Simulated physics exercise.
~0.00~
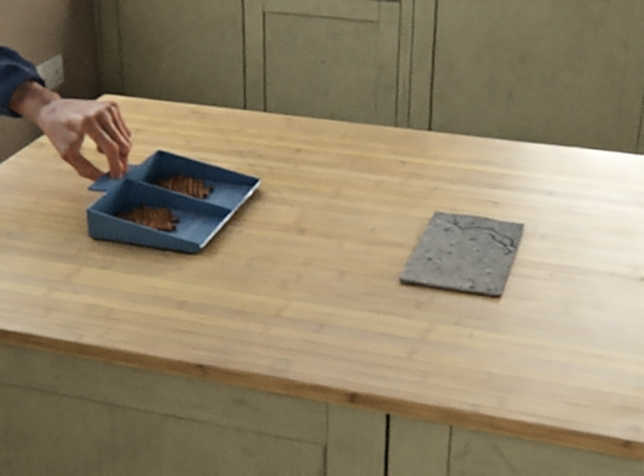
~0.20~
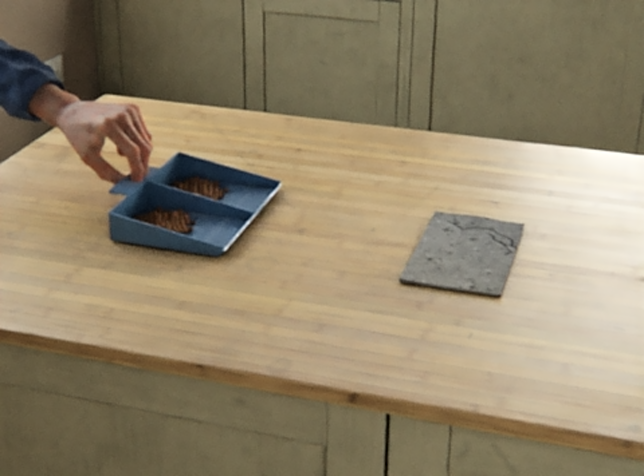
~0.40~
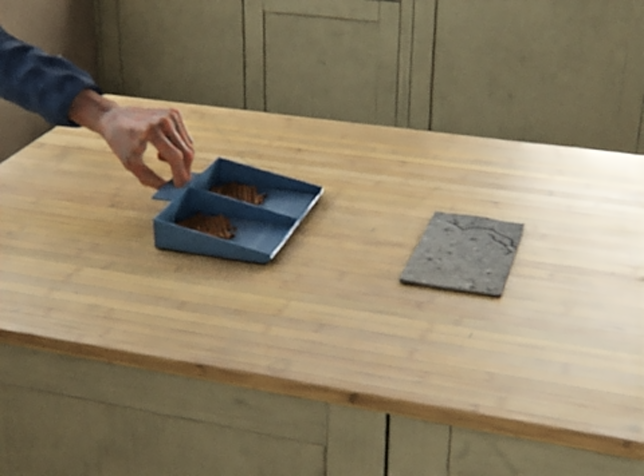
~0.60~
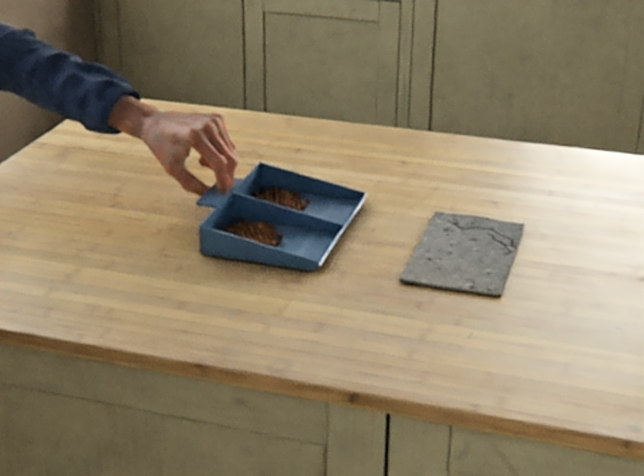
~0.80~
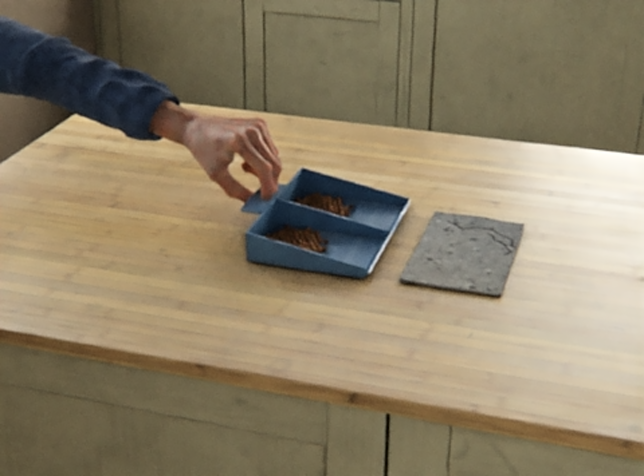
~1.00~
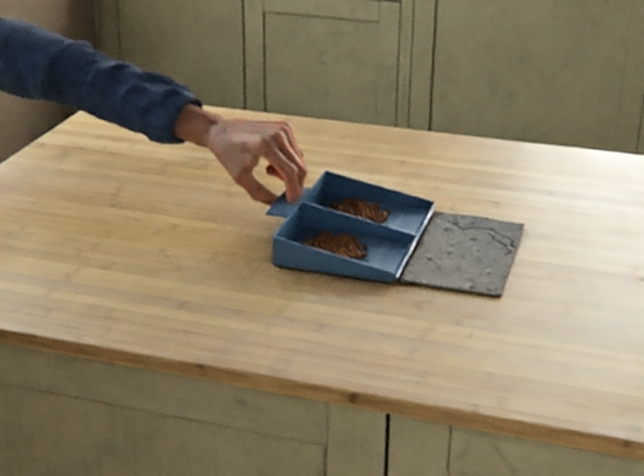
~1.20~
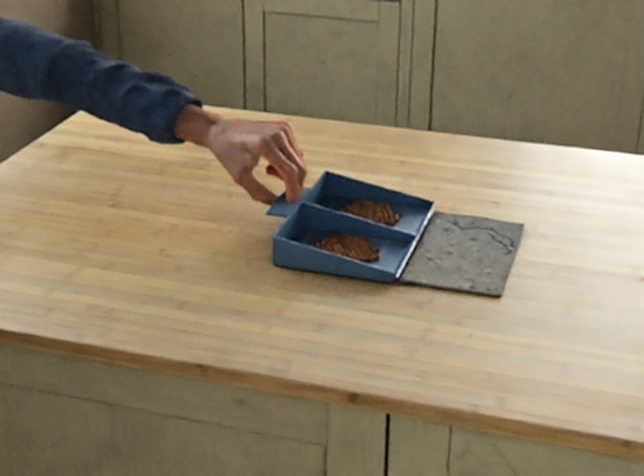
A hand slid a blue divided tray holding two brown batches rightward across a wooden counter until it stopped against a gray slab, and both batches shifted slightly toward the front rim but stayed inside their own sections.
